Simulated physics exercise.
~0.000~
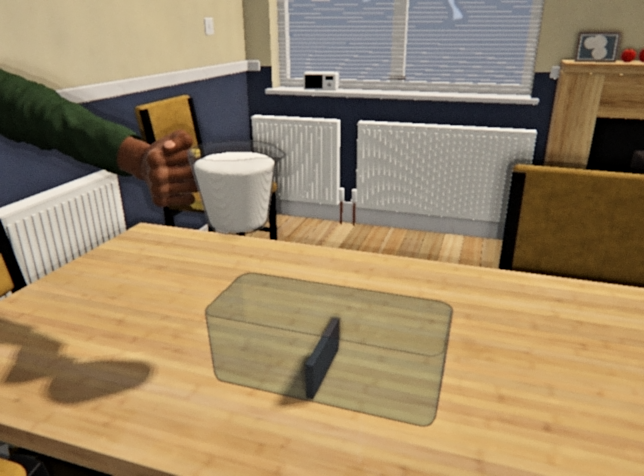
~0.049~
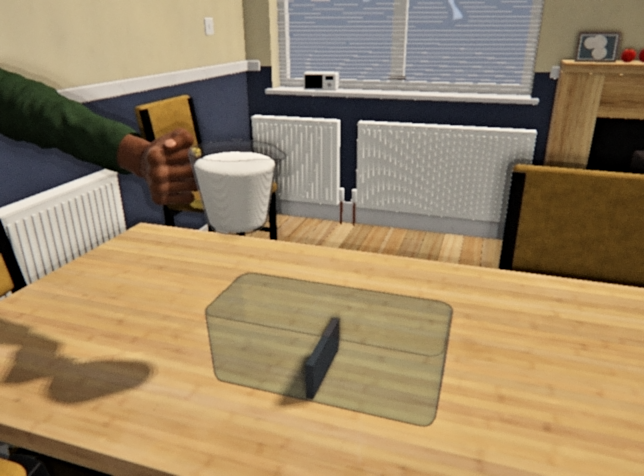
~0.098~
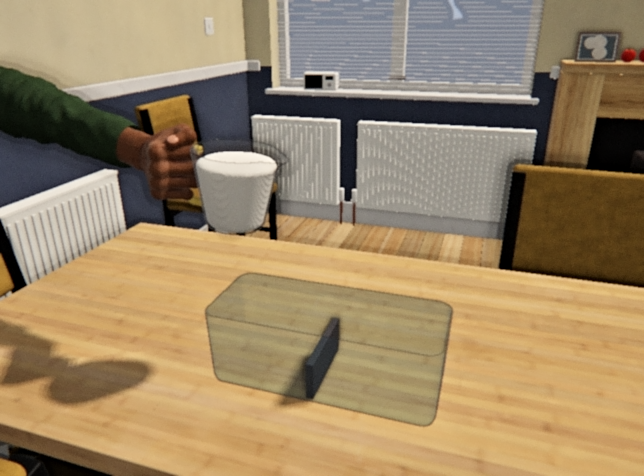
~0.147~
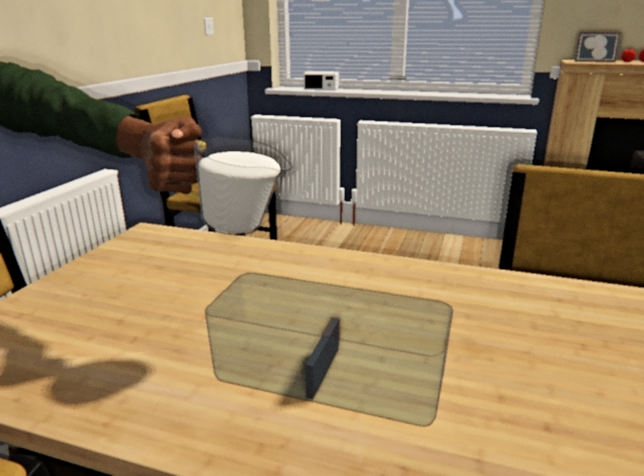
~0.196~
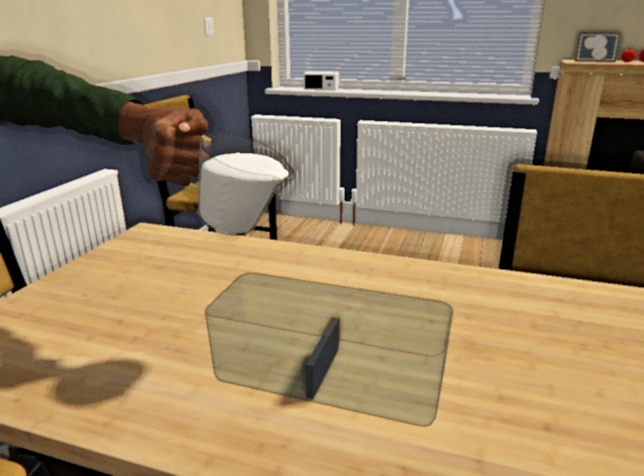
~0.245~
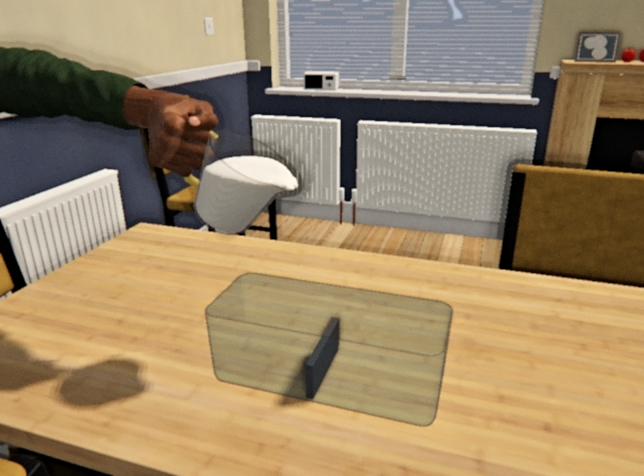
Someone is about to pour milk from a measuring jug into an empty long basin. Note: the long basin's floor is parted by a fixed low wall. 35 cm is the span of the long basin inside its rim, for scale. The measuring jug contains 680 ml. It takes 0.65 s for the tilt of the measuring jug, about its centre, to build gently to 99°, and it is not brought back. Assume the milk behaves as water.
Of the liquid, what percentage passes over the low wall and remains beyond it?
The far part has about 64 per cent.
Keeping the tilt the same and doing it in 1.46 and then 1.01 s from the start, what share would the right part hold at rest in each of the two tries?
75 then 70 %.
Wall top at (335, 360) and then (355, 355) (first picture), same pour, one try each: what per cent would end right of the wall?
Around 40 and 10 percent, in that order.
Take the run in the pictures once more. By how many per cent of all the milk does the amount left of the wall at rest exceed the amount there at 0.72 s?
That amounts to roughly 16 per cent of the whole.
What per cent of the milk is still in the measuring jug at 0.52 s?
About 48 percent.
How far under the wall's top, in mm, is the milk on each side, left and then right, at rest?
Near 50 mm for the left and near 42 mm for the right.
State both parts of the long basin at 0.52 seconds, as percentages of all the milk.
0 on the left, 18 on the right, roughly.
By 0.52 s the tilt is 89° and 48 per cent is still to pour, 0 is left of the wall and 18 right of it.
By 0.72 s the tilt is 99° and 9 per cent is still to pour, 20 is left of the wall and 55 right of it.
By 0.92 s the tilt is 99° and 1 per cent is still to pour, 32 is left of the wall and 64 right of it.
By 1.15 s the tilt is 99° and 0 per cent is still to pour, 35 is left of the wall and 64 right of it.
At rest 35 per cent lies left of the wall, 64 right of it and 2 outside.
